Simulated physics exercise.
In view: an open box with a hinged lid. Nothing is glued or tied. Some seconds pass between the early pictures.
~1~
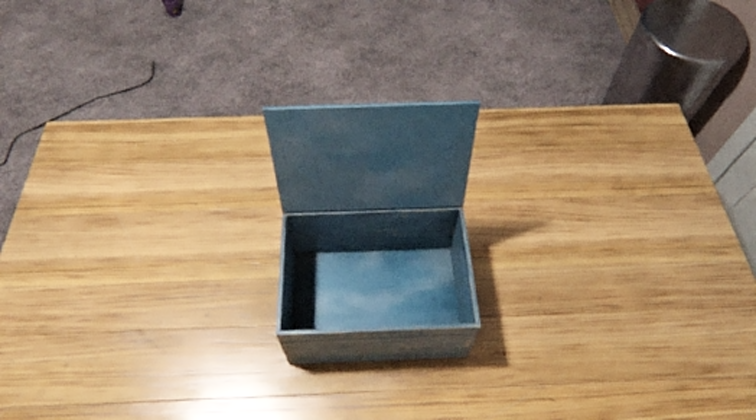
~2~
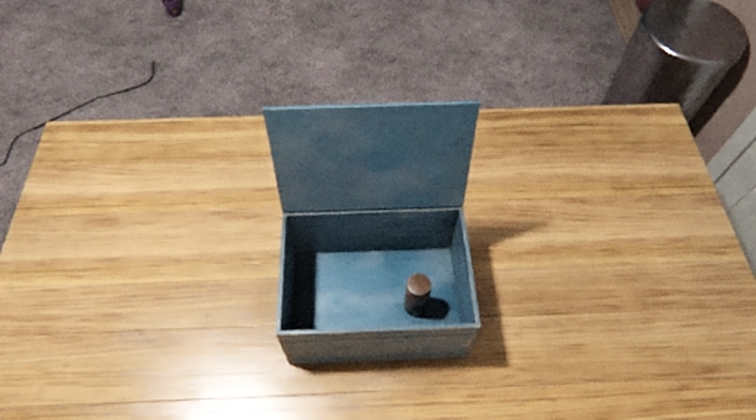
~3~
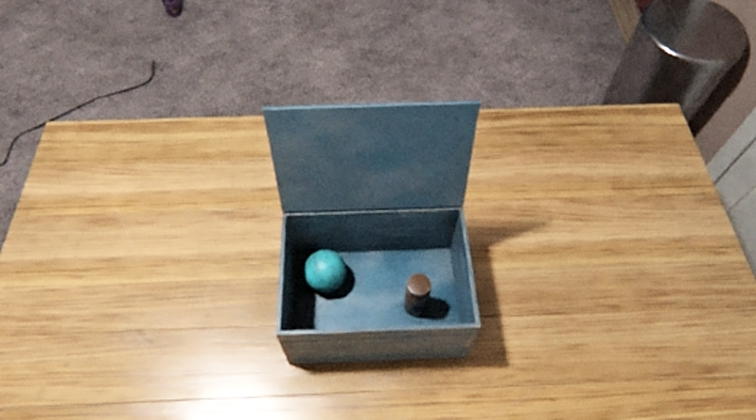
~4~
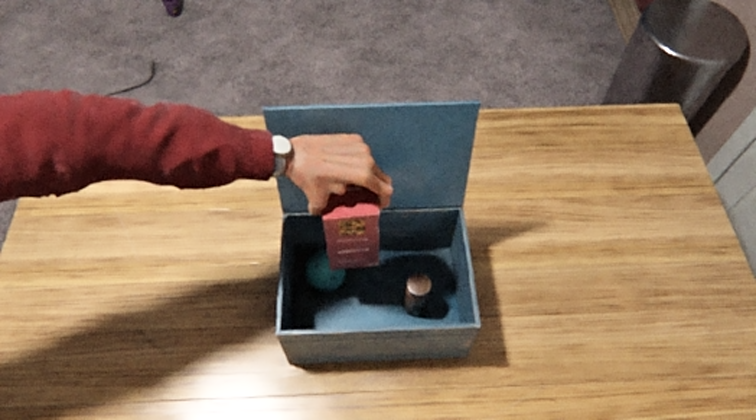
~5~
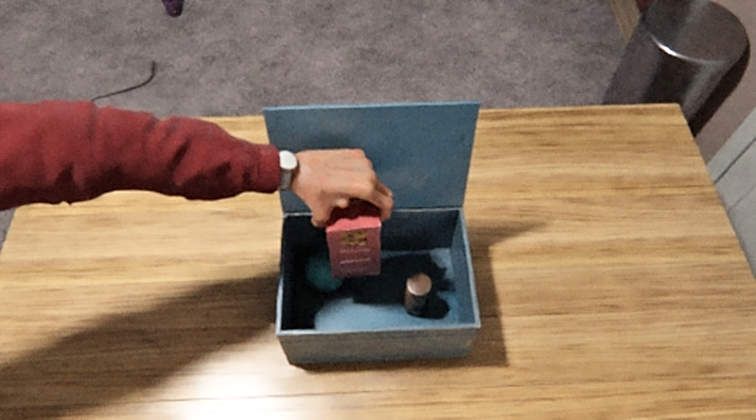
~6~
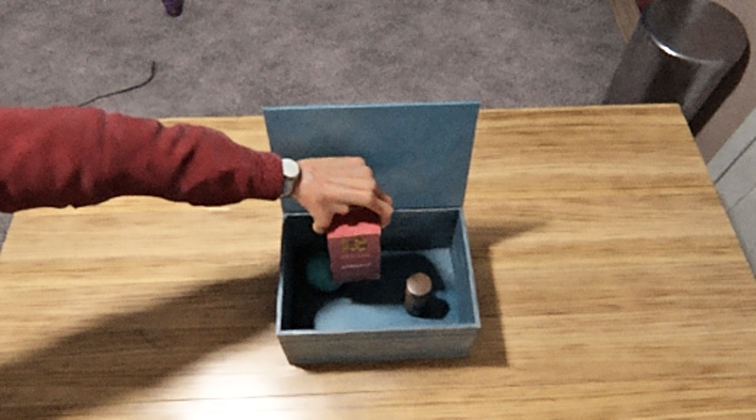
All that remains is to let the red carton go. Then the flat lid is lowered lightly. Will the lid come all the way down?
Outcome: The lid closes.
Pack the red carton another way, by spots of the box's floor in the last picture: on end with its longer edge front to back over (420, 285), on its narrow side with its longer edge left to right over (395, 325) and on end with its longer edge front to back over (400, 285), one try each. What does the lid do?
In the first case it will not close; in the second case it is held up; in the third case it sits on the rim.
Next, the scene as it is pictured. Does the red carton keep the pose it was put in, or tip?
It tips.
Then, 0.60 s past the last view, red carton on its side near (407, 262); brown shaker on its side; turquoise ball displaced a little.
Then, 1.70 s past the last view, lid 48° above the rim; red carton on its side near (407, 262); brown shaker on its side; turquoise ball displaced a little.
Finally, lid shut; down or leaning hard in the box, red carton and brown shaker; turquoise ball still in place. Final places as the last picture's camera would see them, red carton near (407, 262).
